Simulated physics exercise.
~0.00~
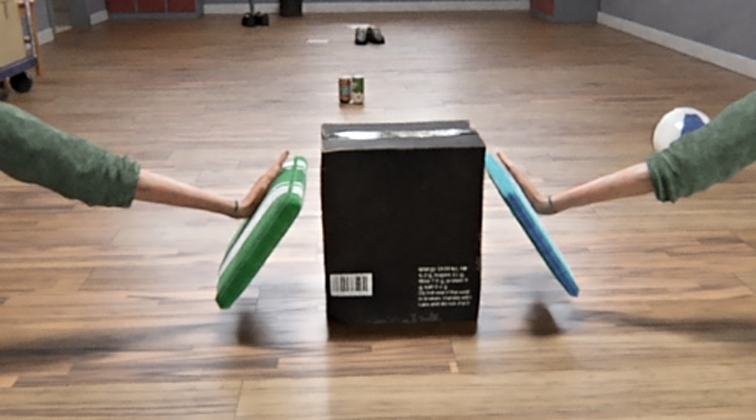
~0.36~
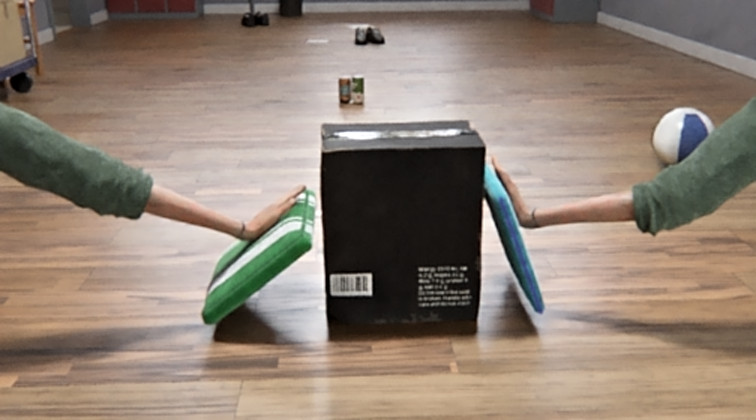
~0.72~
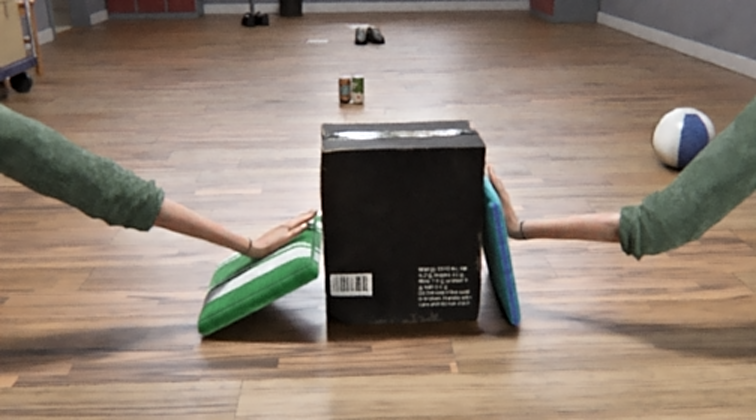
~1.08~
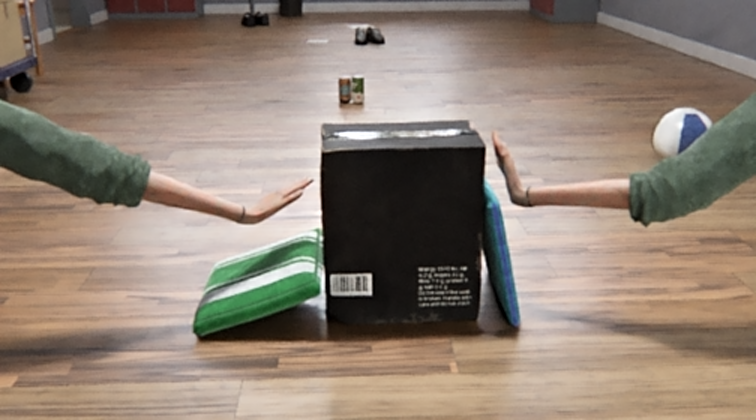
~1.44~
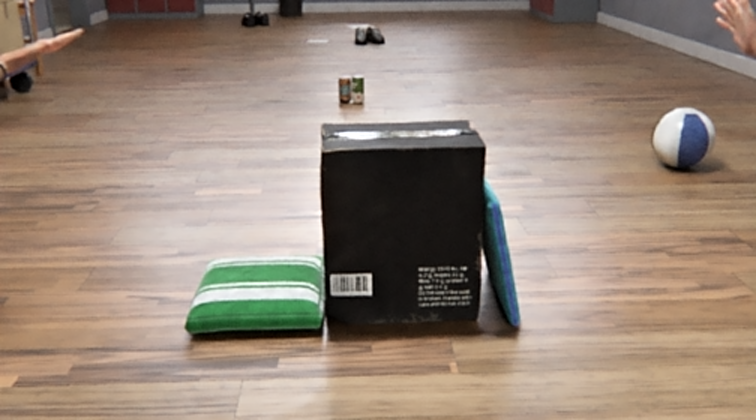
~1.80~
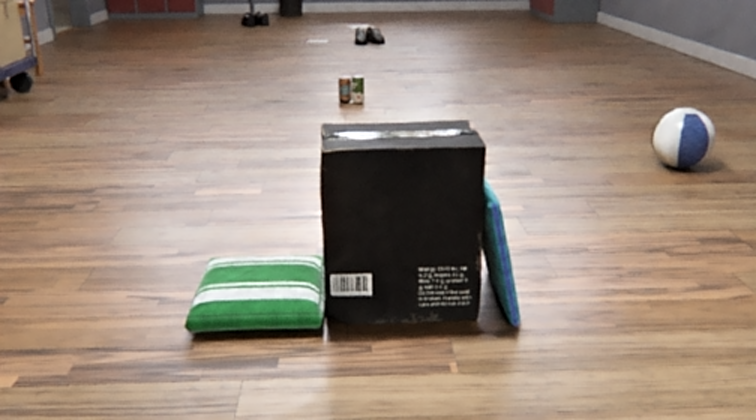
The clip shows two hands leaning a green striped cushion and a turquoise seat pad against opposite sides of a black box. The cushion on the left slides down as the hands let go and withdraw, ending flat on the floor, while the pad on the right stays leaning.
